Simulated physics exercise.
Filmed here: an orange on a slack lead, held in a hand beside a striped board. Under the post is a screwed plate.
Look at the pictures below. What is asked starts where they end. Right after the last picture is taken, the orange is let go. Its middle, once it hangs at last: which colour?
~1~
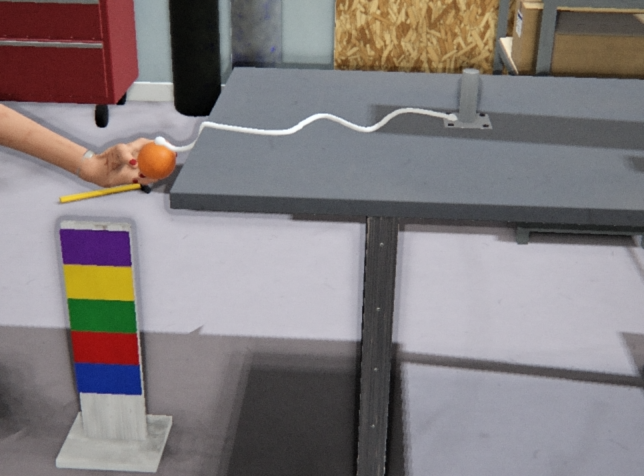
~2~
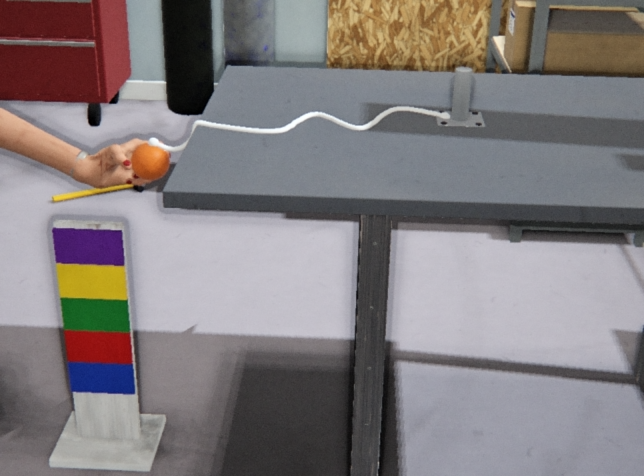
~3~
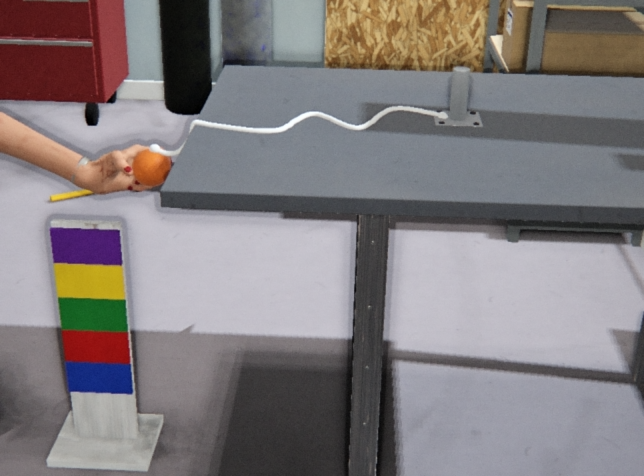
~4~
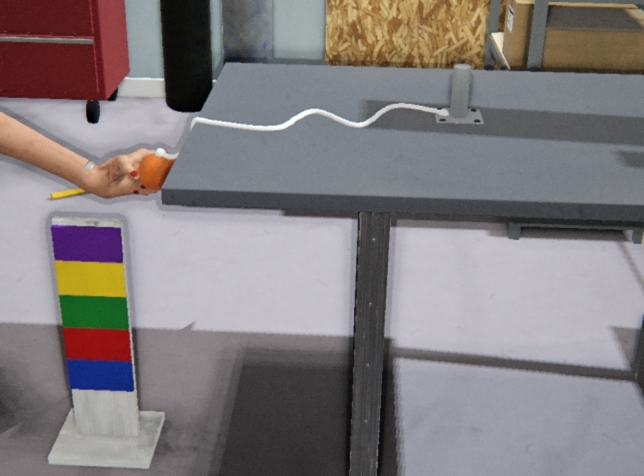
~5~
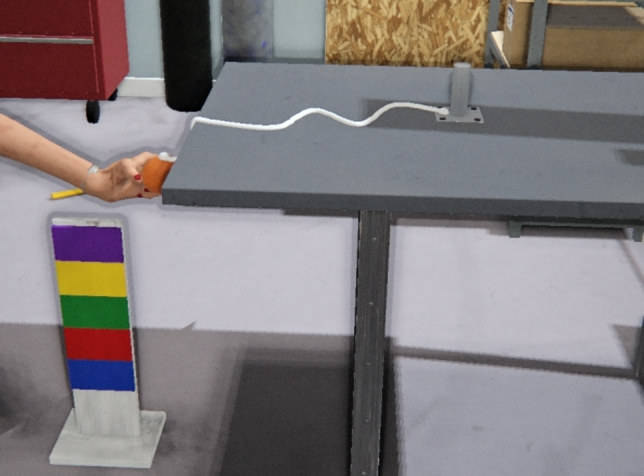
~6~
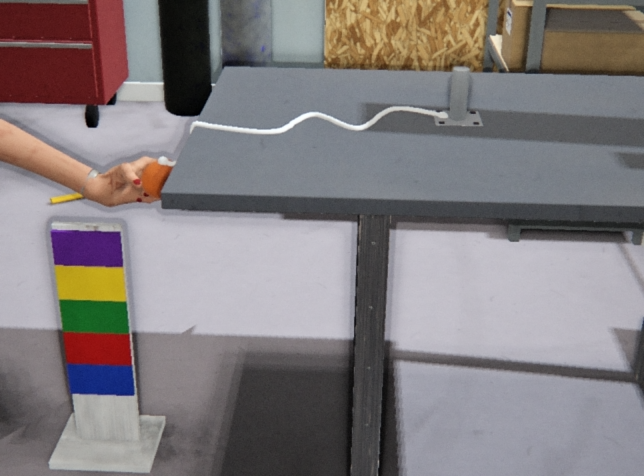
Colour: Yellow.
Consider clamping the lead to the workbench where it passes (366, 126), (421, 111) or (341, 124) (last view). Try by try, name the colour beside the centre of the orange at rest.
In order: Purple; yellow; purple.
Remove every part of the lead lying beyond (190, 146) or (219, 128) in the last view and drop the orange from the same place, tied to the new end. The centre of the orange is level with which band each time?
First try: Purple; second try: Higher than all five.
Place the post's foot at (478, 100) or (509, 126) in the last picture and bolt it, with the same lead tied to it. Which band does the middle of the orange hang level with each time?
First try: Purple; second try: Purple.
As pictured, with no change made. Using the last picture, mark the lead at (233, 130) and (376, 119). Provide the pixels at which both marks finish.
The first lands at (196, 176), while the second lands at (351, 119).
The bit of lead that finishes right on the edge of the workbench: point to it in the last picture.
In the last picture it is at roughly (283, 130).
Early on, orange near (234, 268); level with yellow.
Midway, orange near (197, 284); level with yellow.
Finally, orange near (195, 284); level with yellow. Its centre hangs level with the yellow band.
